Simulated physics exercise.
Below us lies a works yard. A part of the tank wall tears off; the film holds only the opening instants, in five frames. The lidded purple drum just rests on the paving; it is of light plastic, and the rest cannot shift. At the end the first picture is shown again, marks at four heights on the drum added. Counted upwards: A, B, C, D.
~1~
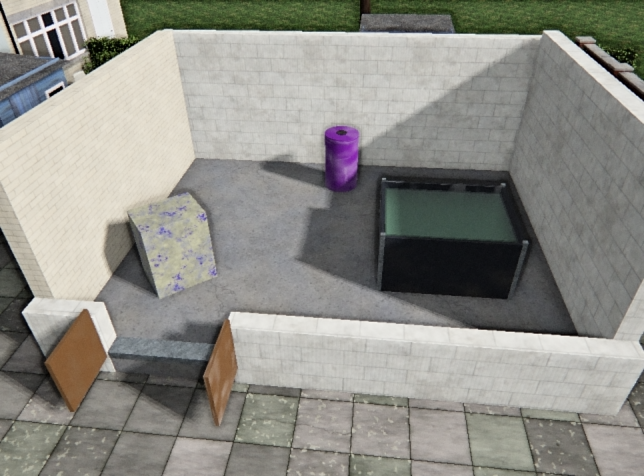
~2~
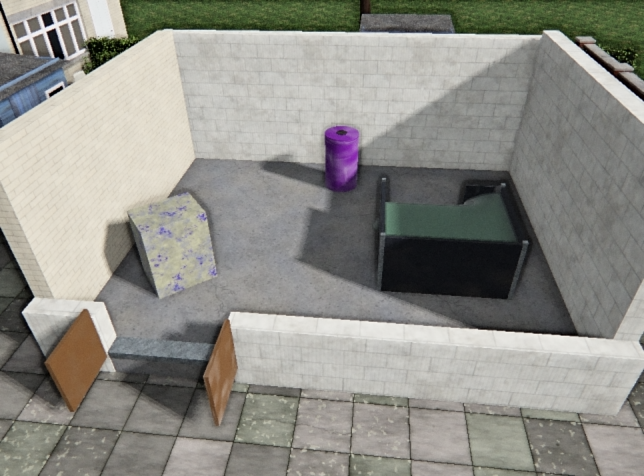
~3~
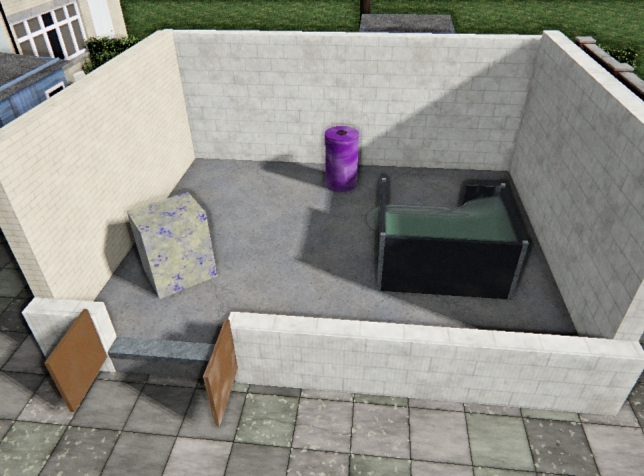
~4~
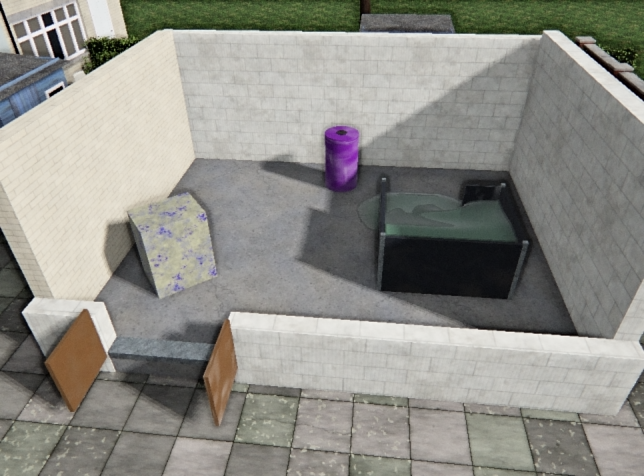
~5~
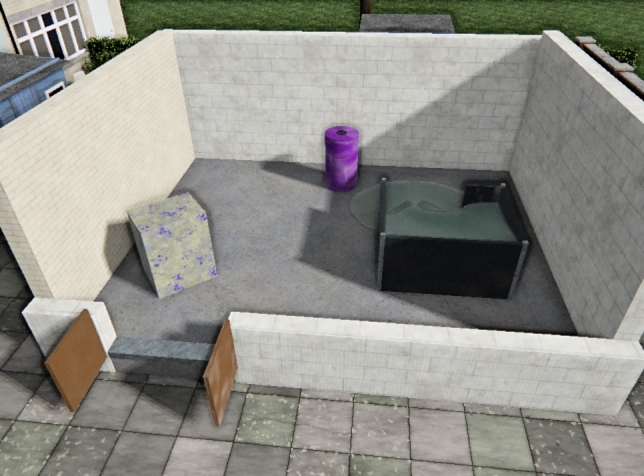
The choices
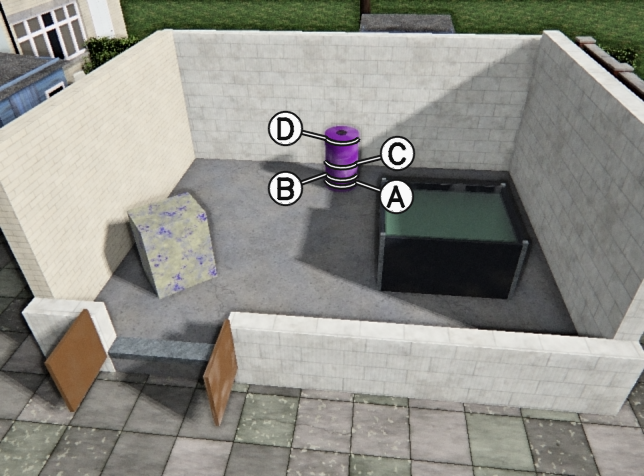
In a walled yard with an open gate, a dark tank full of greenish water stands to the right of a purple drum and a mottled block. The tank's far side opens up and the water inside sinks lower, while a thin, clear sheet spreads across the ground behind it and leftward, toward the drum.
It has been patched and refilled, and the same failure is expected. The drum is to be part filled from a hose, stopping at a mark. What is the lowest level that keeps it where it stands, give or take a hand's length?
That is line C.
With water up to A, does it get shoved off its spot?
Yes, that goes wrong.
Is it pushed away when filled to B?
Yes, that goes wrong.
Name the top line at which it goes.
B.
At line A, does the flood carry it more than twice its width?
Yes, it does.
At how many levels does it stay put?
Two of the four.
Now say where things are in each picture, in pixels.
The first picture shows lid of the purple drum at (342, 133); tank full, its middle at (446, 214); open gate at (167, 310).
In the second picture, water covers 2 % of the ground, mostly out of sight from here.
In the third picture, 4 % of the ground wet, in view closest to the drum at (372, 211).
In the fourth picture, 7 % of the ground wet, in view closest to the drum at (365, 203).
The fifth picture shows lid of the purple drum at (342, 133); 11 % of the ground wet, in view closest to the drum at (366, 190).
On the marked copy, A at (340, 187); B at (340, 180); C at (340, 167); D at (340, 143); from the bottom up A, B, C, D.
With A, it is pushed about 5 times its own width away.
With B, it is pushed about its own width away.
With C, it does not move.
With D, it does not move.
